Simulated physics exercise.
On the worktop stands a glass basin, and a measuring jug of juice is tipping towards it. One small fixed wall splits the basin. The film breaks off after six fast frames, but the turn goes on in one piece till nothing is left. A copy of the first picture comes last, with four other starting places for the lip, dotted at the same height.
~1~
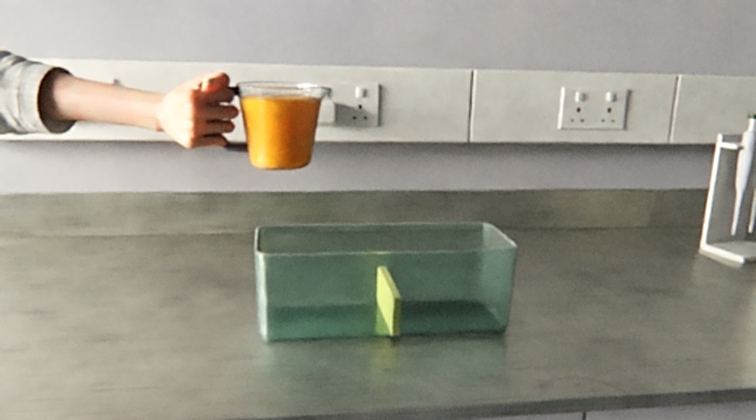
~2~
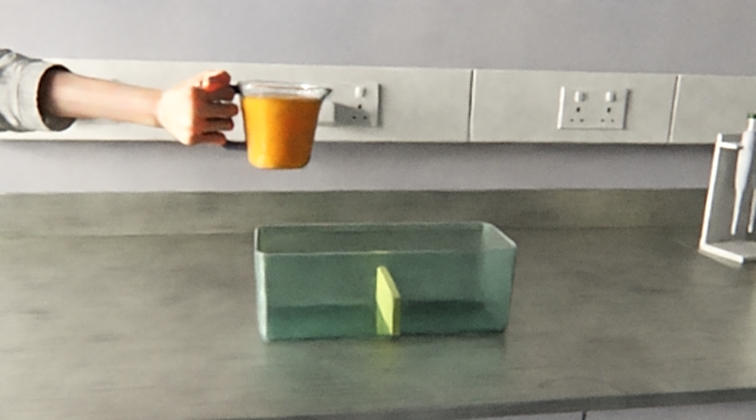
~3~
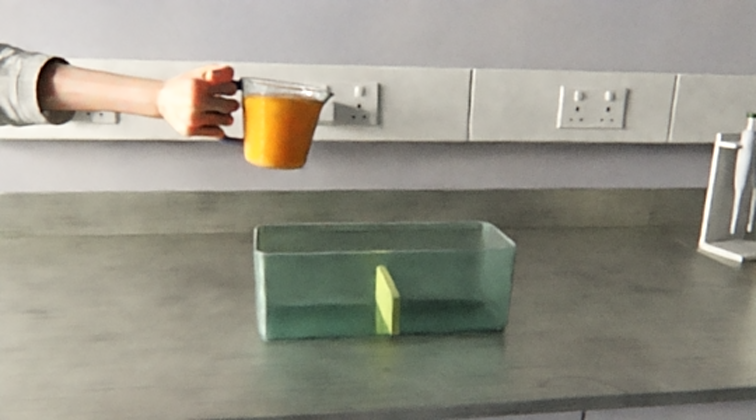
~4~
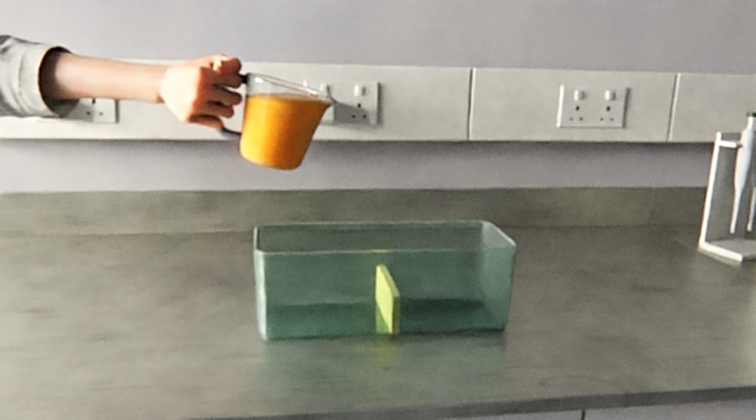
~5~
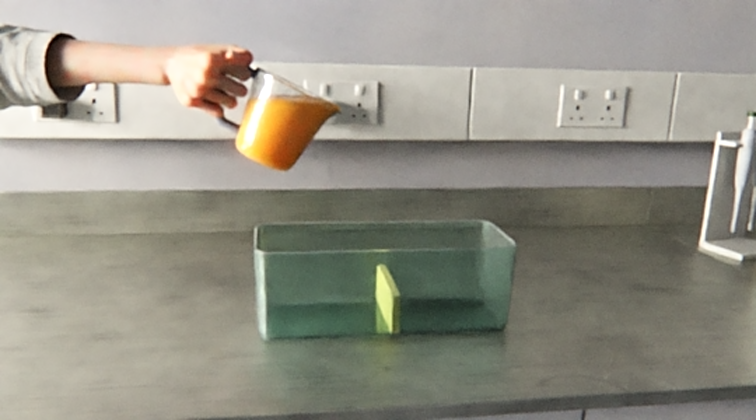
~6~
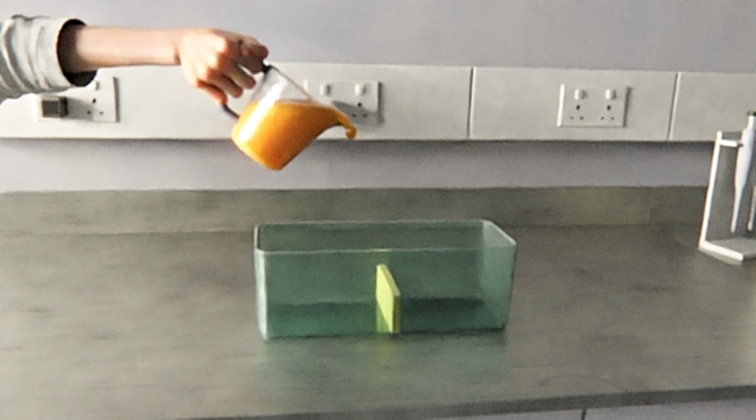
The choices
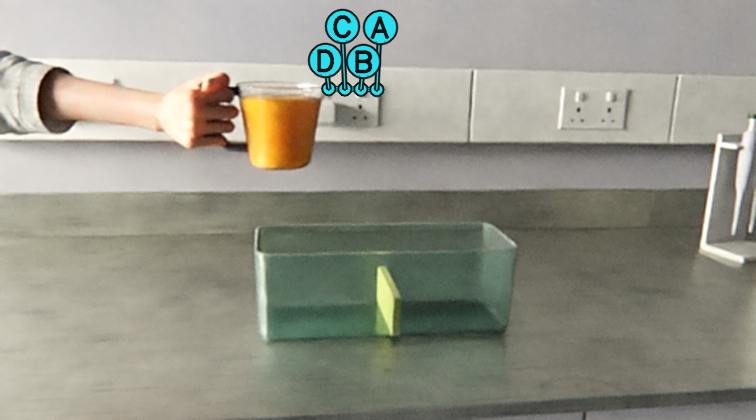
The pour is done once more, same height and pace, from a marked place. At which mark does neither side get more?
Dot C does it best.
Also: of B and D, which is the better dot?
That would be B.
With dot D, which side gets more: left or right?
The left one.
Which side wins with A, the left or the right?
More ends on the right.
In cyan, A at (376, 89); B at (360, 89); C at (344, 89); D at (328, 88).
With A, about 10 % ends left of the wall and 88 % right of it.
With B, about 26 % ends left of the wall and 73 % right of it.
With C, about 54 % ends left of the wall and 44 % right of it.
With D, about 82 % ends left of the wall and 16 % right of it.
